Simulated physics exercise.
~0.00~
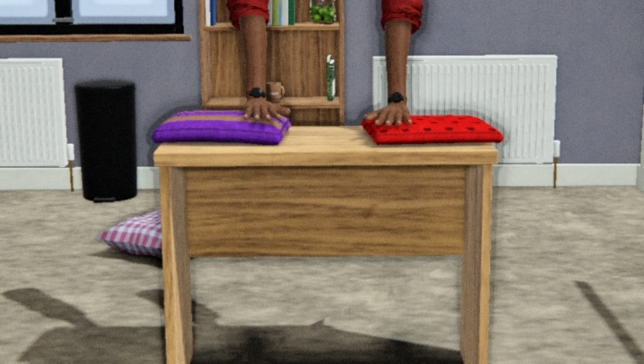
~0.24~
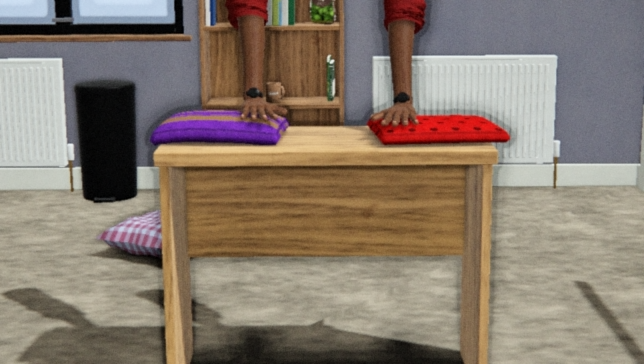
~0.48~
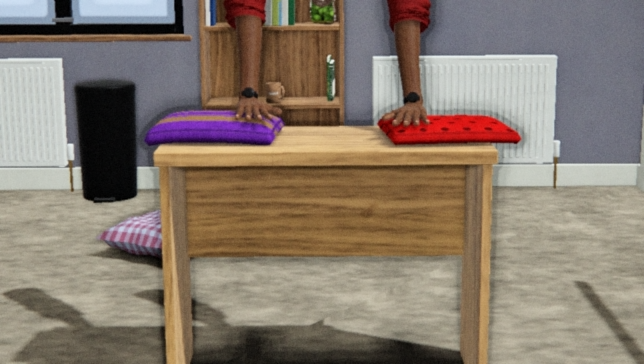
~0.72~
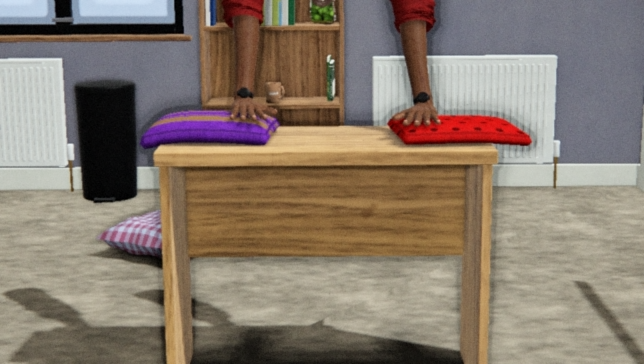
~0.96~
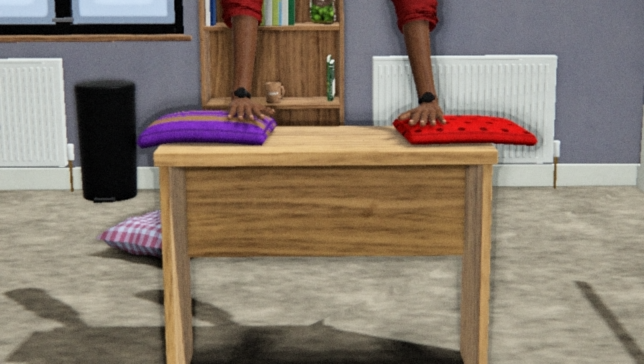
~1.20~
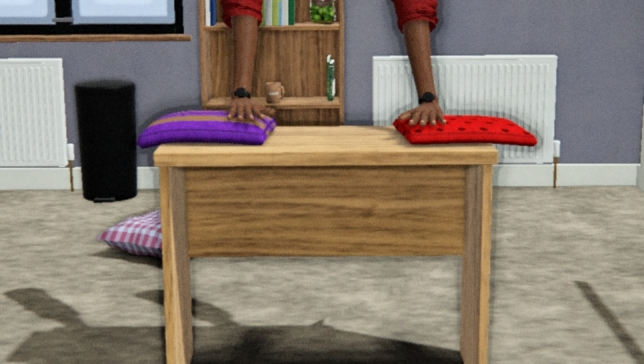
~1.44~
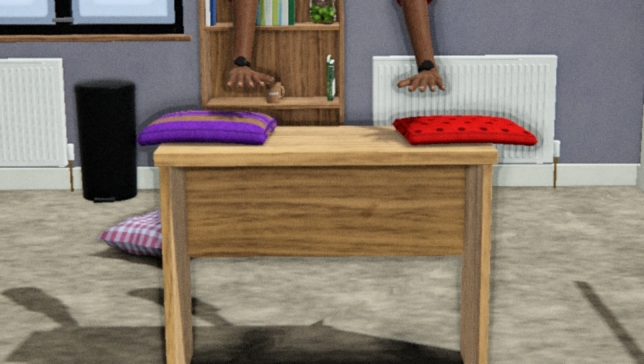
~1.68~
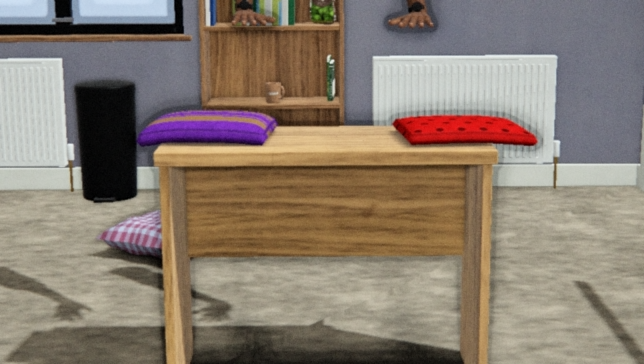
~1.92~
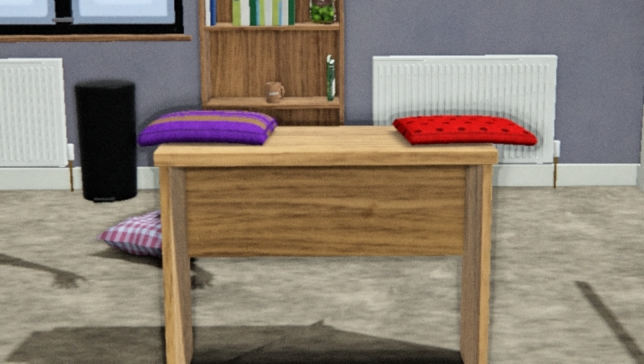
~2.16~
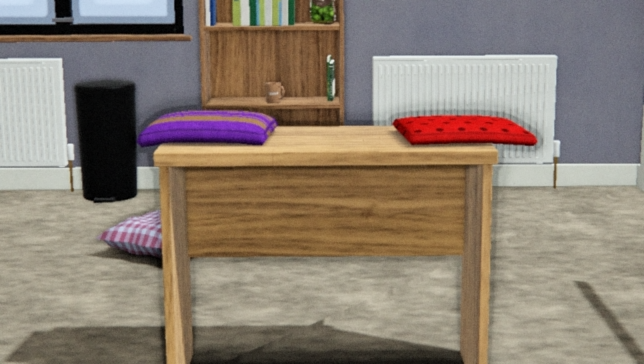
Two hands press down on two flat, soft, cushion-like things on a wooden table, a purple one with tan stripes at the left and a red one with dark spots at the right. The table is seen from the front in a room with a bookshelf, white radiators, a black bin and a checked cushion on the floor. The hands slide the pair slightly apart, the red one moving right and the purple one left, until both overhang the ends. Then the hands lift away out of view. Both things stay still on the tabletop.
